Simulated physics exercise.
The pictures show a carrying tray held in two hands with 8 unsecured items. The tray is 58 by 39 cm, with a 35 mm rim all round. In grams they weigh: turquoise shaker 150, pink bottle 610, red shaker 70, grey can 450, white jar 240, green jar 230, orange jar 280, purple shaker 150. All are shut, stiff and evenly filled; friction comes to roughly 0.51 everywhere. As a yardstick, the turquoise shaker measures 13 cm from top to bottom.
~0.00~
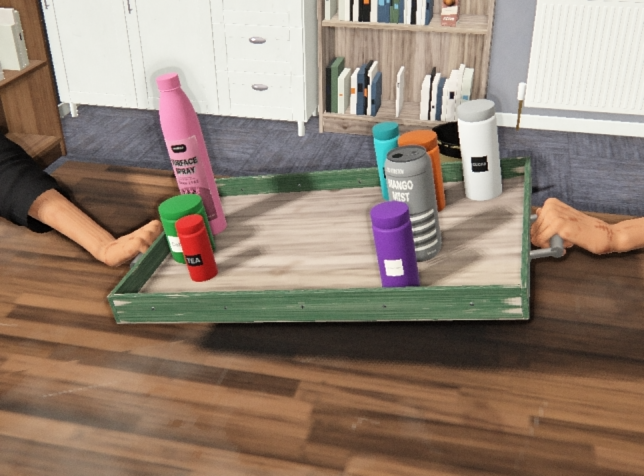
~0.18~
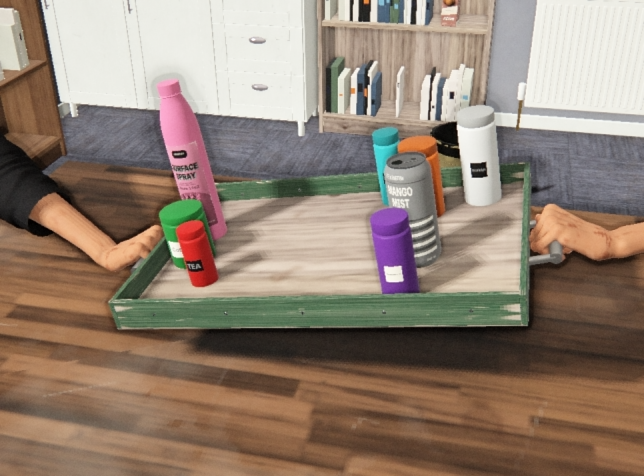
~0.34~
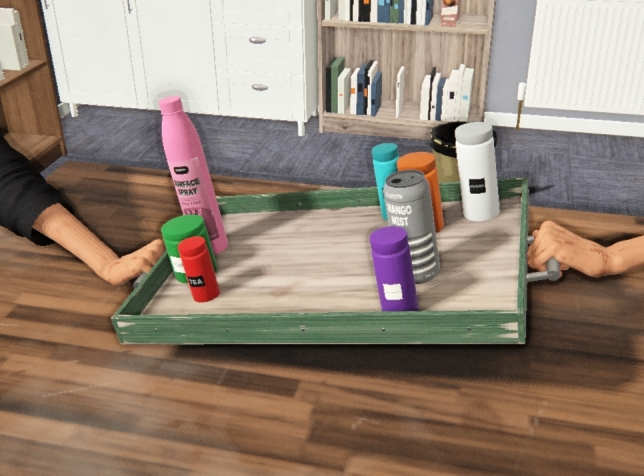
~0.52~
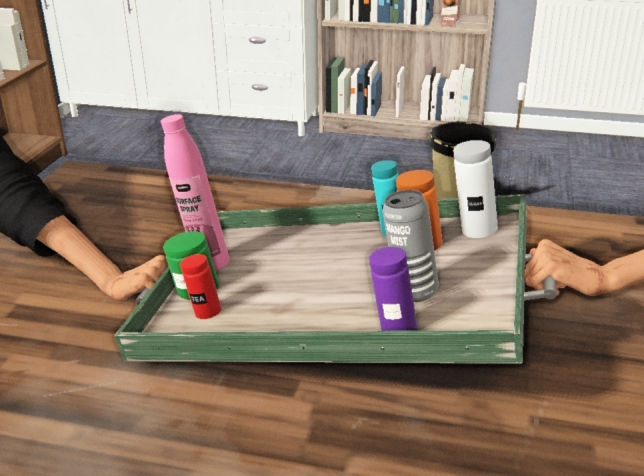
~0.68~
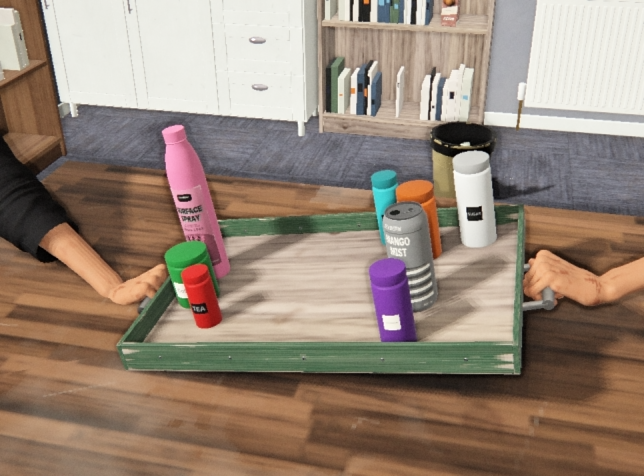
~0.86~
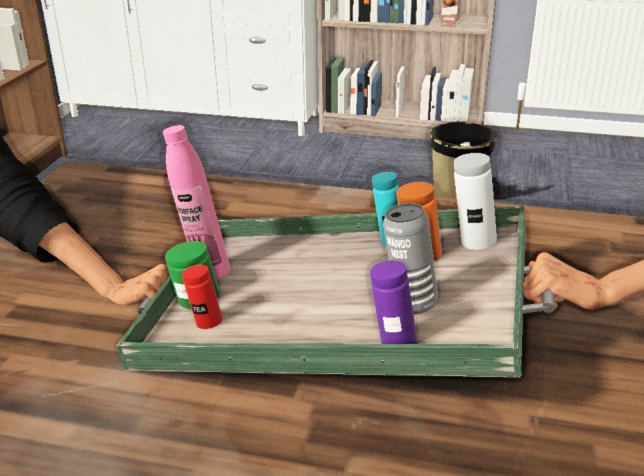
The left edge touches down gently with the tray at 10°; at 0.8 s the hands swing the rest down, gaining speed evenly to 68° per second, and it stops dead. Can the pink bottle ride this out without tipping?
The pink bottle is still upright.
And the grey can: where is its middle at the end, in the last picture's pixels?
Near (423, 301).
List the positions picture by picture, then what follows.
Left edge 9 cm above the table; pink bottle (189, 157), in the first picture.
Left edge 8 cm above the table; grey can (413, 211); white jar (479, 156), in the second picture.
Left edge 5 cm above the table, in the third picture.
Left edge 2 cm above the table; purple shaker (394, 294); turquoise shaker (389, 199), in the fourth picture.
Left edge on the table, tray at 10°; red shaker (202, 296); grey can (411, 258), in the fifth picture.
Left edge on the table, tray at 10°; pink bottle (195, 204); white jar (476, 202), in the sixth picture.
After 1.06 s, left edge on the table, tray at 2°.
After 1.16 s, tray flat on the table.
At rest (1.9 s), all 8 in place, give or take 5 cm. In the last view, pink bottle near (210, 209).
